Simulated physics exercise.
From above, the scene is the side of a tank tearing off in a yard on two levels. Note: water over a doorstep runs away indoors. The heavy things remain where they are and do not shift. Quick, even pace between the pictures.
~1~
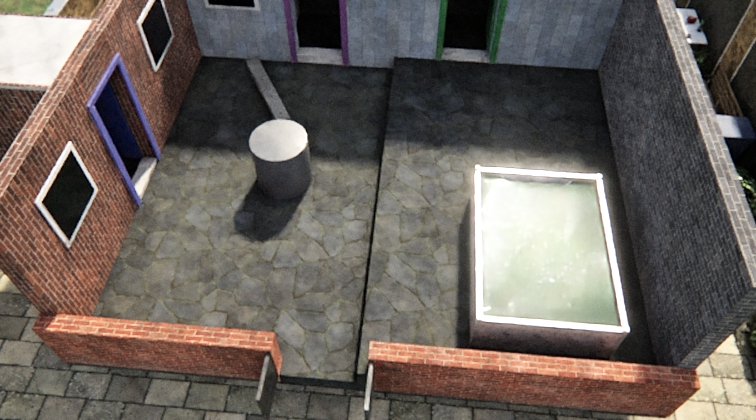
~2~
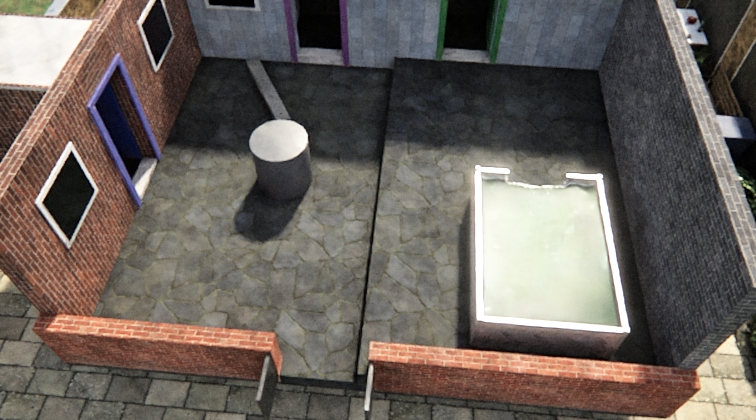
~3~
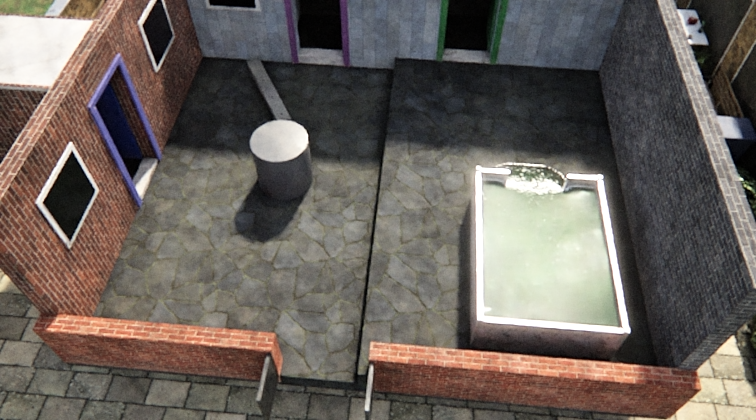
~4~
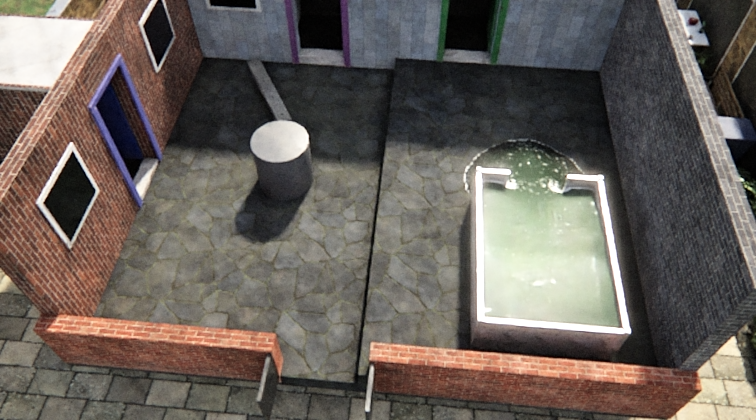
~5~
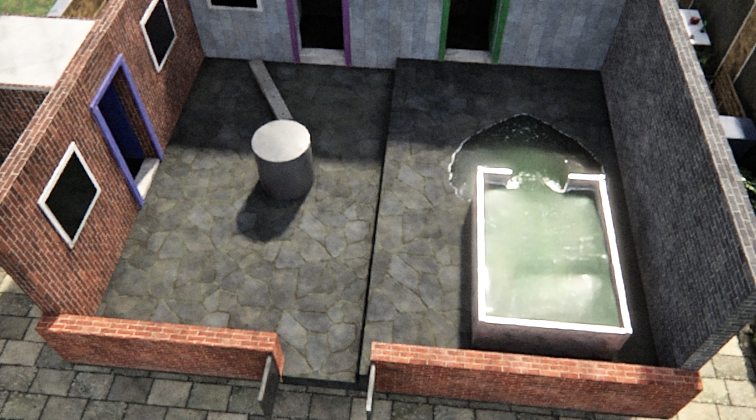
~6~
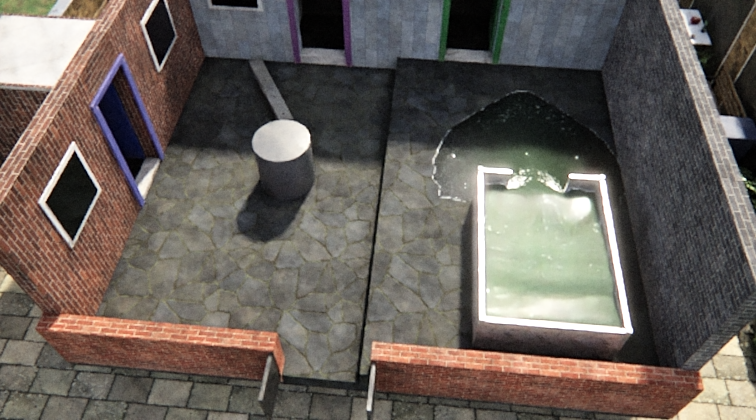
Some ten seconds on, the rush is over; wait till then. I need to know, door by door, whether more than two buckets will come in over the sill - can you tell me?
Sure. At the green door, more than two will. At the purple door, no more than two will. At the blue door, no more than two will.
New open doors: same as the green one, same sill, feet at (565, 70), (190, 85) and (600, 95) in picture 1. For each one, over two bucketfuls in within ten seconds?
Lab note, doors in listed order: Over the limit, under the limit, over the limit.
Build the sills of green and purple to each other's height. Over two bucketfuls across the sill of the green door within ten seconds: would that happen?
With the sills exchanged, the green door falls below the cutoff.
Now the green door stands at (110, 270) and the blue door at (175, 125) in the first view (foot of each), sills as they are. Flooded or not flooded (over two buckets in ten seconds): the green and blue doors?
Well, going one at a time, the green one comes in under it while the blue one comes in under it.
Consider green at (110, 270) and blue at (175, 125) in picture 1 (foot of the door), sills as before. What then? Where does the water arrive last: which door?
Last: The green-painted one.
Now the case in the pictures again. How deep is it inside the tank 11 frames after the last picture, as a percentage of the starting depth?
62 percent or so.
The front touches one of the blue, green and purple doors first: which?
I'd go with the one in green.
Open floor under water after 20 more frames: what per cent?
Around 35 in a hundred.
A moment on, water covers 25 % of the floor; the green door wet at the sill, nothing in, the purple door not reached, the blue door not reached.
Next, water covers 30 % of the floor; the green door over two buckets in, the purple door not reached, the blue door not reached.
Then, water covers 35 % of the floor; the green door over two buckets in, the purple door wet at the sill, nothing in, the blue door not reached.
Later, water covers 50 % of the floor; the green door far over two buckets in, the purple door wet at the sill, nothing in, the blue door not reached.
In the end, water covers 80 % of the floor; the green door far over two buckets in, the purple door wet at the sill, nothing in, the blue door wet at the sill, nothing in.
